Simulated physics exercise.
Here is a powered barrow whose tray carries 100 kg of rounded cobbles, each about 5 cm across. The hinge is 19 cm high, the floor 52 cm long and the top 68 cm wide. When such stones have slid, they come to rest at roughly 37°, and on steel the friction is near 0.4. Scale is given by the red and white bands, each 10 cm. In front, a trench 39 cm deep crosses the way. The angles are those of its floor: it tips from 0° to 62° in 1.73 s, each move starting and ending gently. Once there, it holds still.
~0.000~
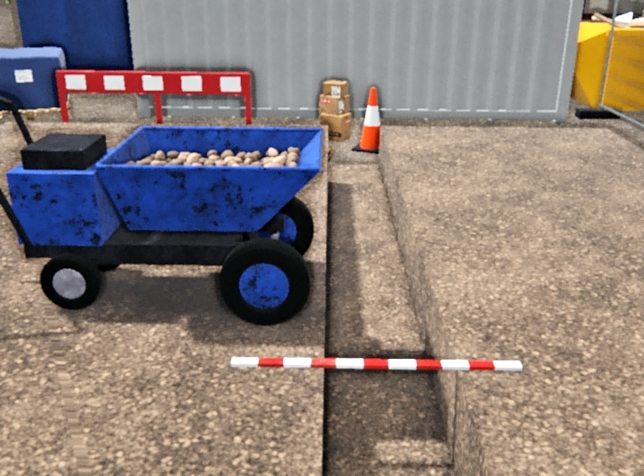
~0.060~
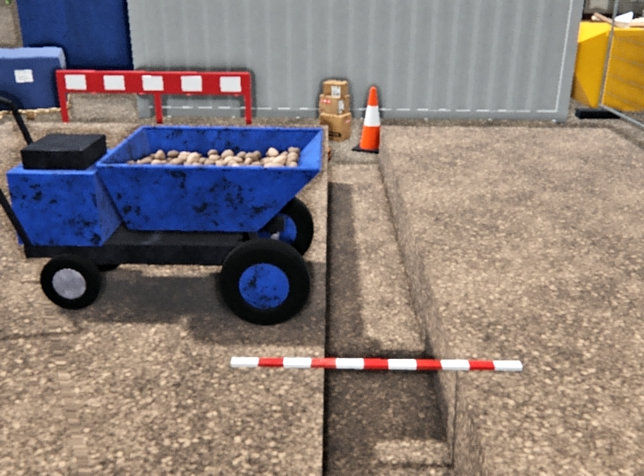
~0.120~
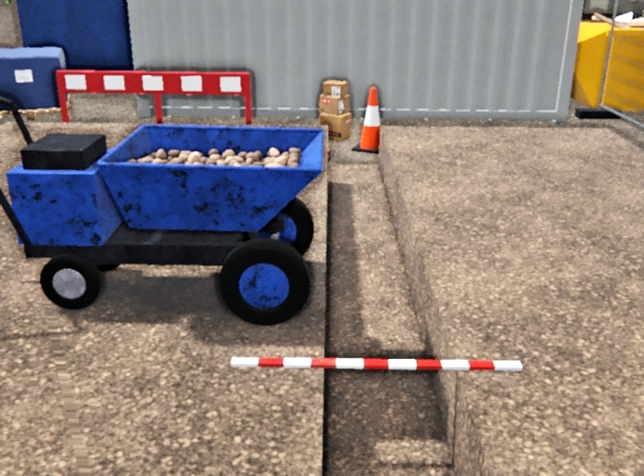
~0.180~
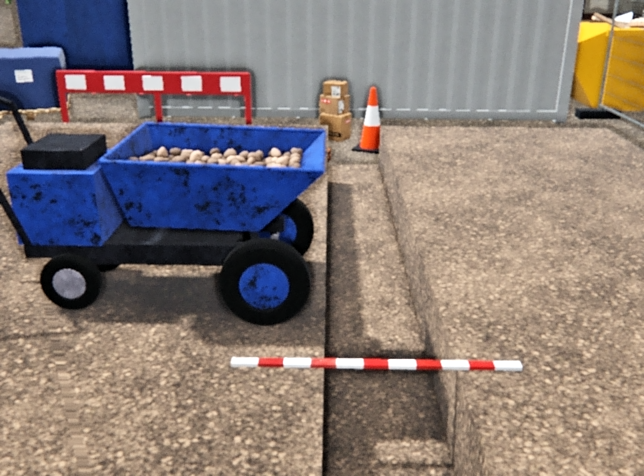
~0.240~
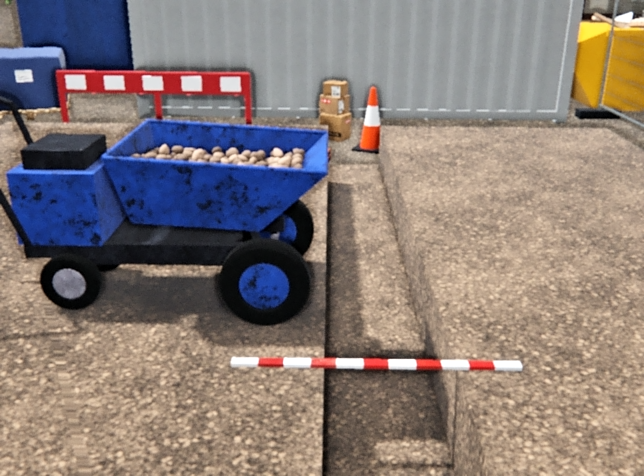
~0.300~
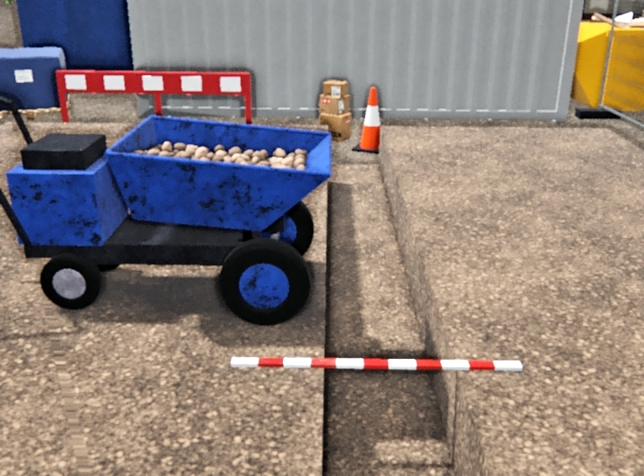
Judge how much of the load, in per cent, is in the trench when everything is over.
I judge it at about 79 per cent.
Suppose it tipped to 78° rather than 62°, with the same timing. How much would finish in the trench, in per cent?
It would be near 85 per cent.
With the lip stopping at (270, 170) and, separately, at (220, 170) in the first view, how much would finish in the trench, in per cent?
The first start gives about 100 per cent, the second about 100.
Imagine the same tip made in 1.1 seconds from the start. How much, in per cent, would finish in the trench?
Near 65 per cent.
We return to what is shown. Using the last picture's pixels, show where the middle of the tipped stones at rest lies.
(408, 353).
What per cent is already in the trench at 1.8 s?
Roughly 20% by that time.
After 1.3 s the floor is at 52°; 100 % in the tray; the foremost stones are at (372, 222).
After 1.8 s the floor is at 62°; 71 % in the tray, 22 % in the trench, 7 % past the trench; the foremost stones are at (471, 298).
After 2.2 s the floor is at 62°; 39 % in the tray, 41 % in the trench, 21 % past the trench; the foremost stones are at (532, 298).
After 4.1 s the floor is at 62°; 0 % in the tray, 79 % in the trench, 21 % past the trench; the foremost stones are at (560, 297).
